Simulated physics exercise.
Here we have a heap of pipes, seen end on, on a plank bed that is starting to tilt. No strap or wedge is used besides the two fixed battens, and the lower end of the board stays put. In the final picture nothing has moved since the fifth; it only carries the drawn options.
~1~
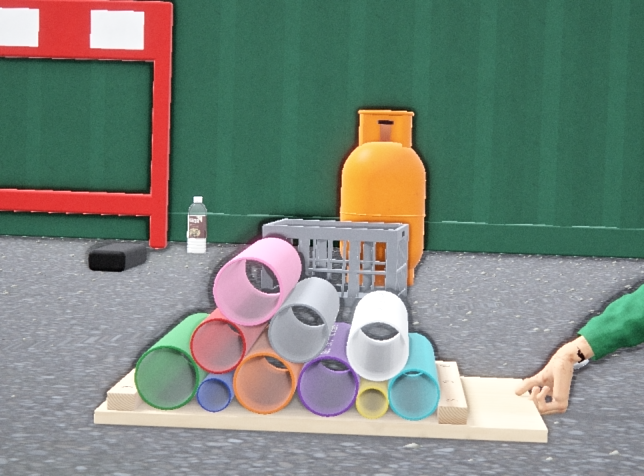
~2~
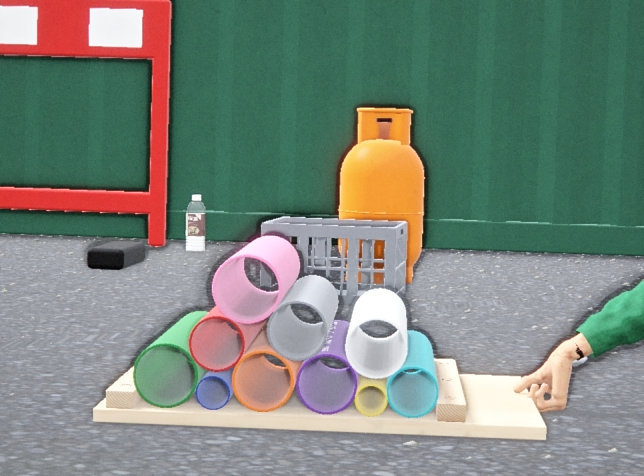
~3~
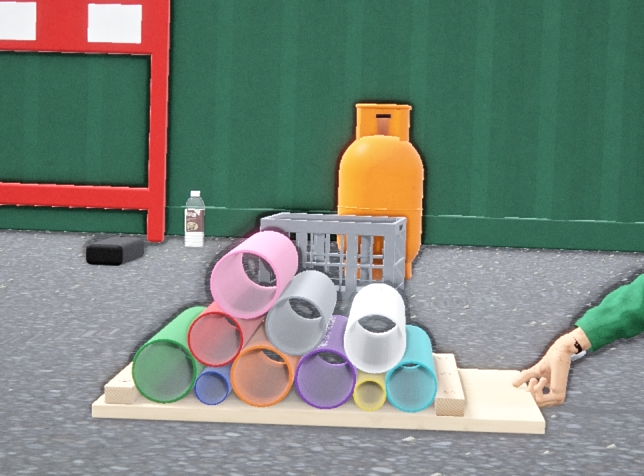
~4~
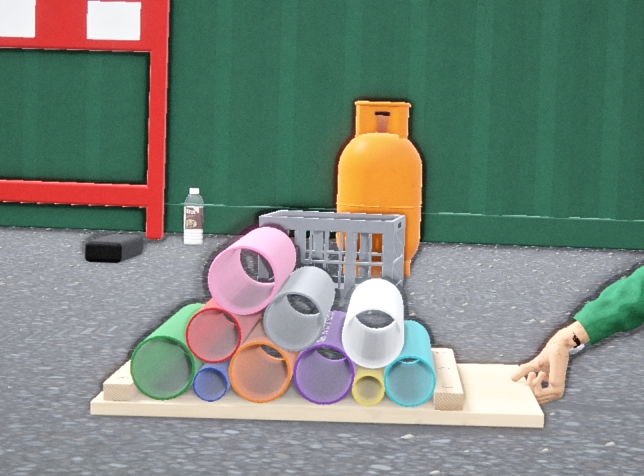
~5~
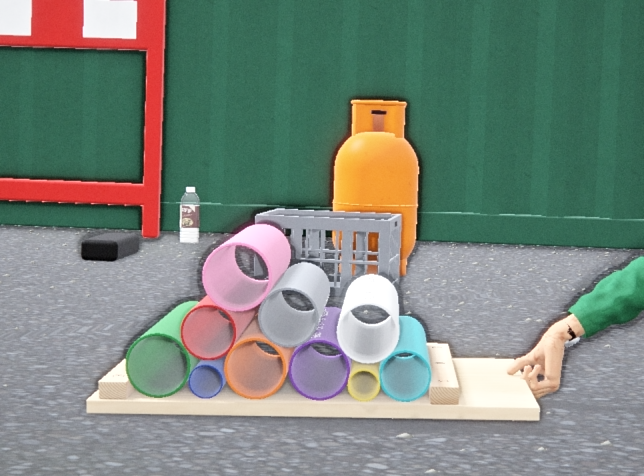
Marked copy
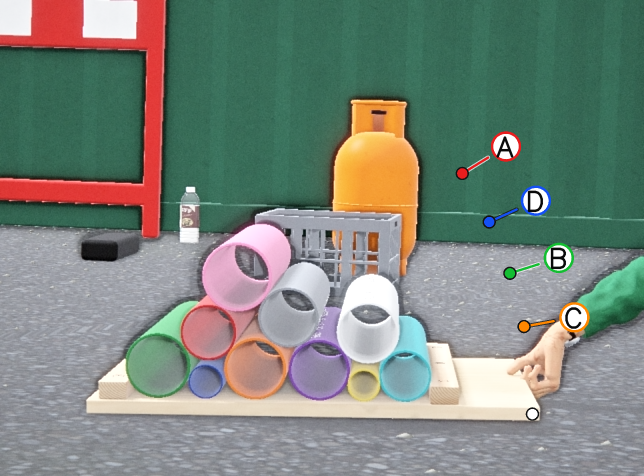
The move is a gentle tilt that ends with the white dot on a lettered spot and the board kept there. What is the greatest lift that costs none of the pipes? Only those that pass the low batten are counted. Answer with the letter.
It can be raised to B.
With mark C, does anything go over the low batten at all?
No.
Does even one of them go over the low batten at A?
Yes, at A.
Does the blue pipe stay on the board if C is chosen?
Yes, with C.
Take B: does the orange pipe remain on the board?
Yes, with B.
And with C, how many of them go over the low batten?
With C, none.
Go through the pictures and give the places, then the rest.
The first frame shows board (327, 391); green pipe (167, 378).
The second frame shows orange pipe (263, 381).
The third frame shows board (325, 384); yellow pipe (370, 395); turquoise pipe (411, 387); red pipe (215, 339).
The fourth frame shows board (324, 380); green pipe (162, 368); orange pipe (260, 372).
The fifth frame shows board (319, 376); green pipe (158, 365).
On the marked copy, A at (462, 173); B at (510, 274); C at (524, 327); D at (489, 222); the white dot at (532, 414).
Taking B. A third of the way, board at 14°.
Two thirds of the way, board at 20°.
When it is over, board at 20°, none over the low batten.
As for the rest, A one over the low batten (pink); C none over the low batten; D one over the low batten (pink).
